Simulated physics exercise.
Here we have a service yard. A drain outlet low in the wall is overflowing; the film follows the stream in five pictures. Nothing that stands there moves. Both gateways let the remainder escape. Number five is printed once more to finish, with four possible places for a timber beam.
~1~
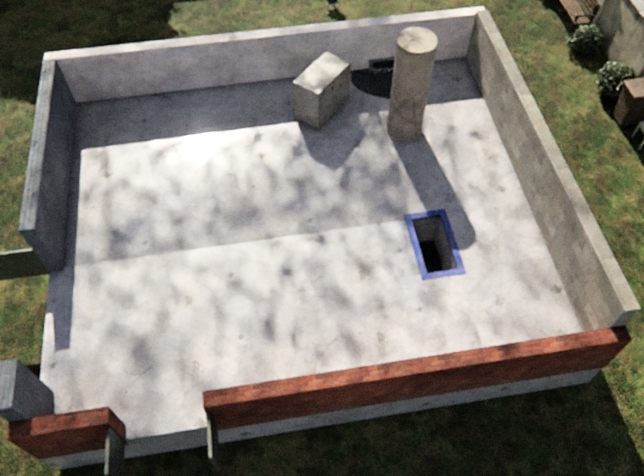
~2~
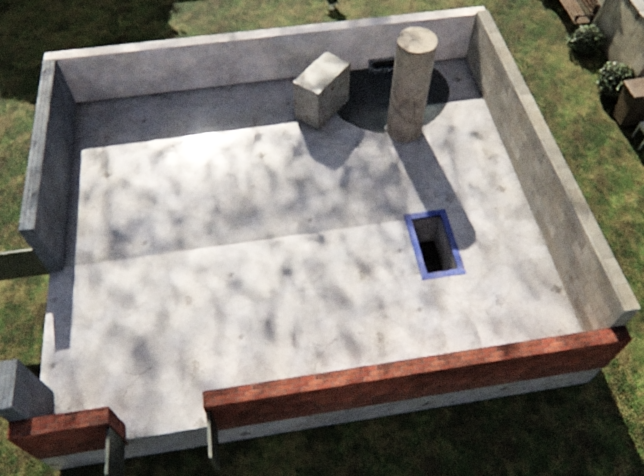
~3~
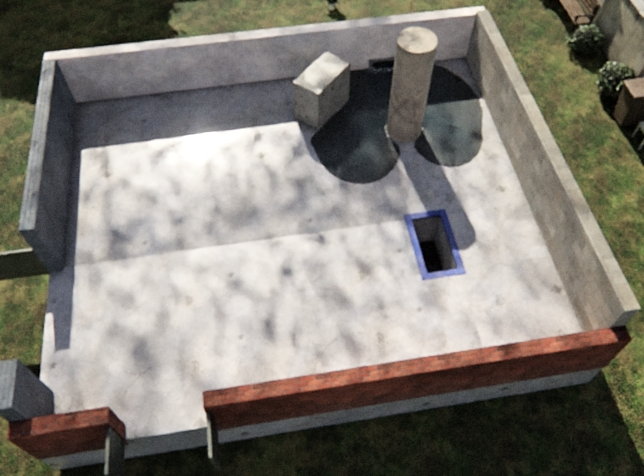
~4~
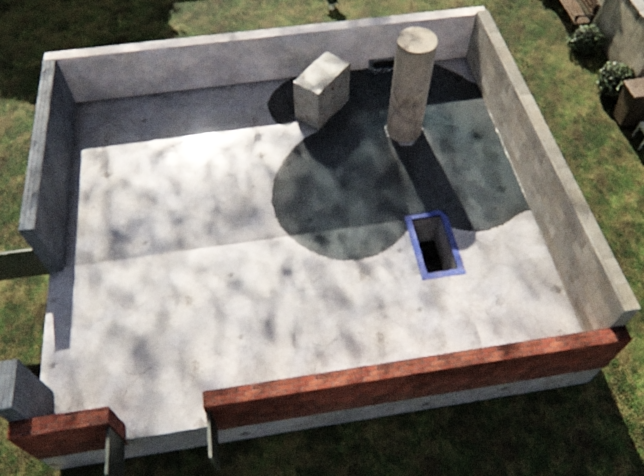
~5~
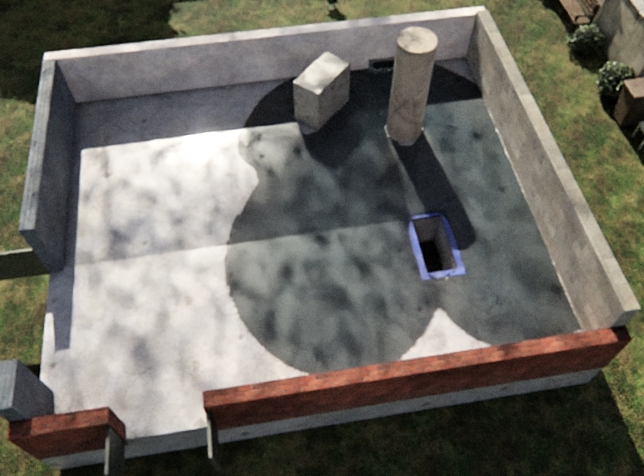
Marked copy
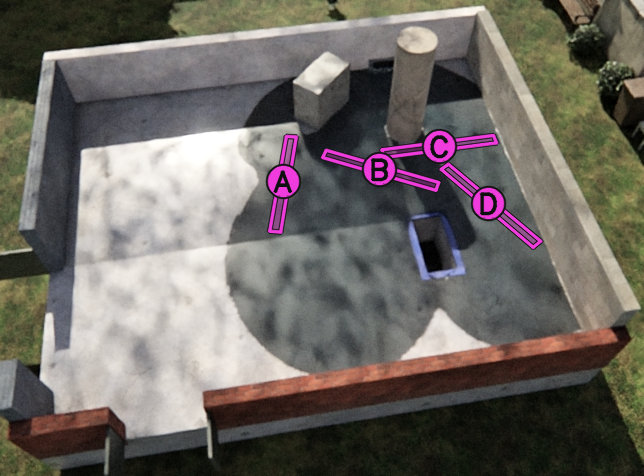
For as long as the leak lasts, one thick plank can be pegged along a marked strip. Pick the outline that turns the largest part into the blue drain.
I would pick spot A.
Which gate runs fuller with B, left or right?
The right one.
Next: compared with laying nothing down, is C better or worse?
Spot C is worse.
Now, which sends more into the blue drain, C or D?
Spot D.
On the marked copy, A from (275, 231) to (291, 136); B from (324, 153) to (437, 186); C from (383, 153) to (495, 139); D from (444, 166) to (536, 244).
If A is chosen, about 19 % of the stream runs into the blue drain, about 76 % out by the gates.
If B is chosen, about 10 % of the stream runs into the blue drain, about 87 % out by the gates.
If C is chosen, about 5 % of the stream runs into the blue drain, about 84 % out by the gates.
If D is chosen, about 10 % of the stream runs into the blue drain, about 81 % out by the gates.
